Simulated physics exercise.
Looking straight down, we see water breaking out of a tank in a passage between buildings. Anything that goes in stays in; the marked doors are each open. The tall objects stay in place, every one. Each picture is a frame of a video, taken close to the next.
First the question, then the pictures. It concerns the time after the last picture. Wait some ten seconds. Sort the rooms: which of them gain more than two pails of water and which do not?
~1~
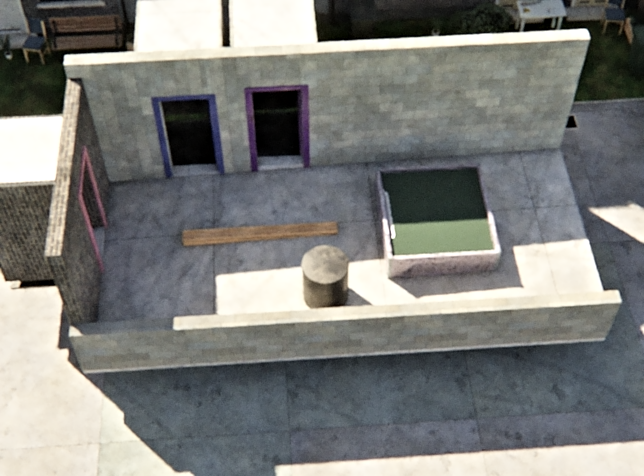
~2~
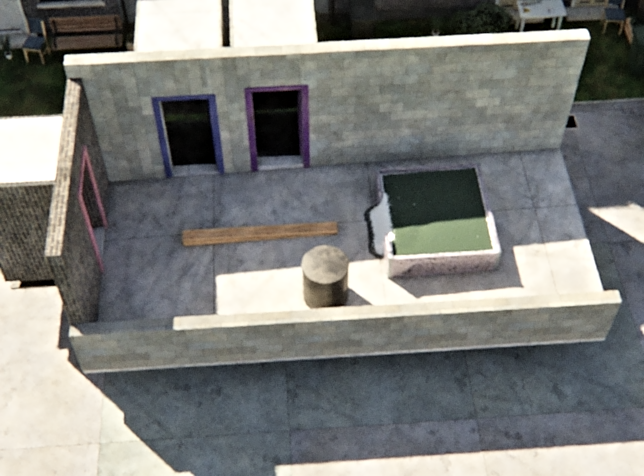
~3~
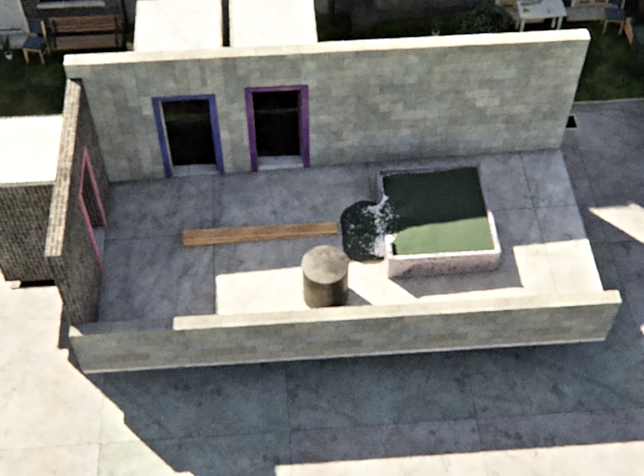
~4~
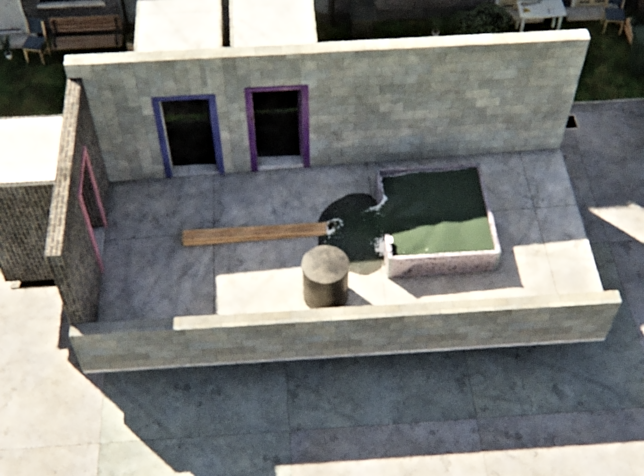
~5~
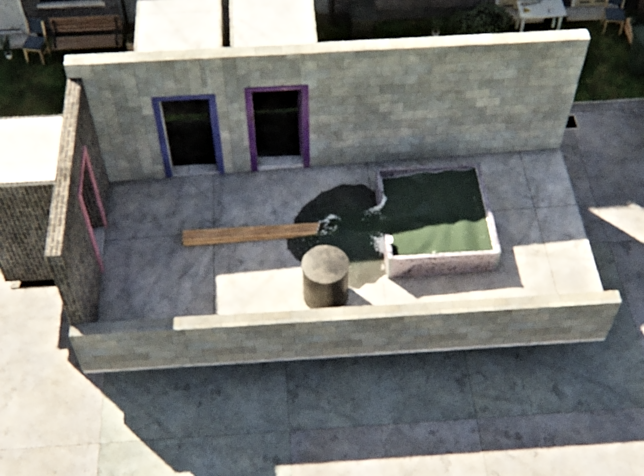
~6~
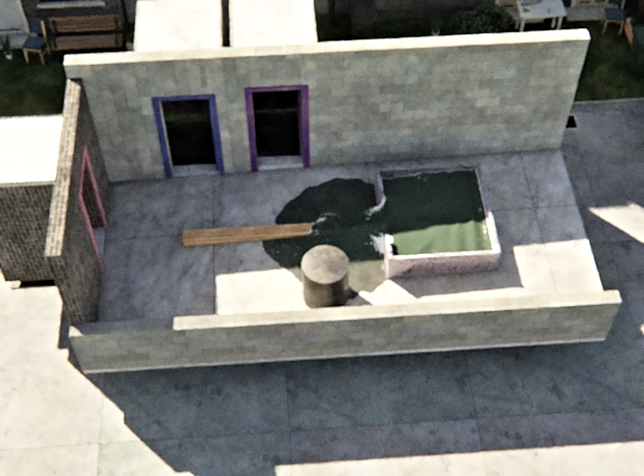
The blue door gains more; the pink door gains more; the purple door gains no more.
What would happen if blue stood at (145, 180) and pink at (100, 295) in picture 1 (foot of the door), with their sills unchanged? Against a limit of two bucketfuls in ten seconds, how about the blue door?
The blue overflows.
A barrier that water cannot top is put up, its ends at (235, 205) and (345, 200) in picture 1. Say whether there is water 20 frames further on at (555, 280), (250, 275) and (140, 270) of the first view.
Outcome per location, in sequence: Unsoaked, soaking, soaking.
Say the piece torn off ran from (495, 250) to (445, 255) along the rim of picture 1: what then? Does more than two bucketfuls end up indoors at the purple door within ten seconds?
Result: Purple door remains beneath it.
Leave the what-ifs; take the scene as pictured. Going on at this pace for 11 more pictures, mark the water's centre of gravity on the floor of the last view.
My guess is about (349, 233).
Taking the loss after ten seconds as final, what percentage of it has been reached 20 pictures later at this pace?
Share gone: About 10 %.
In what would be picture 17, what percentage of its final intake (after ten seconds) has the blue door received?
Estimated share: About 0 %.
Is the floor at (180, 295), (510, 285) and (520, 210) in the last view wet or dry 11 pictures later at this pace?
First spot soaked, second not wet, third not wet.
A moment on, water covers 25 % of the floor; the blue door not reached, the pink door not reached, the purple door wet at the sill, nothing in.
Next, water covers 50 % of the floor; the blue door under two buckets in, the pink door wet at the sill, nothing in, the purple door under two buckets in.
Then, water covers 55 % of the floor; the blue door under two buckets in, the pink door over two buckets in, the purple door under two buckets in.
Later, water covers 55 % of the floor; the blue door under two buckets in, the pink door far over two buckets in, the purple door under two buckets in.
In the end, water covers 55 % of the floor; the blue door over two buckets in, the pink door far over two buckets in, the purple door under two buckets in.
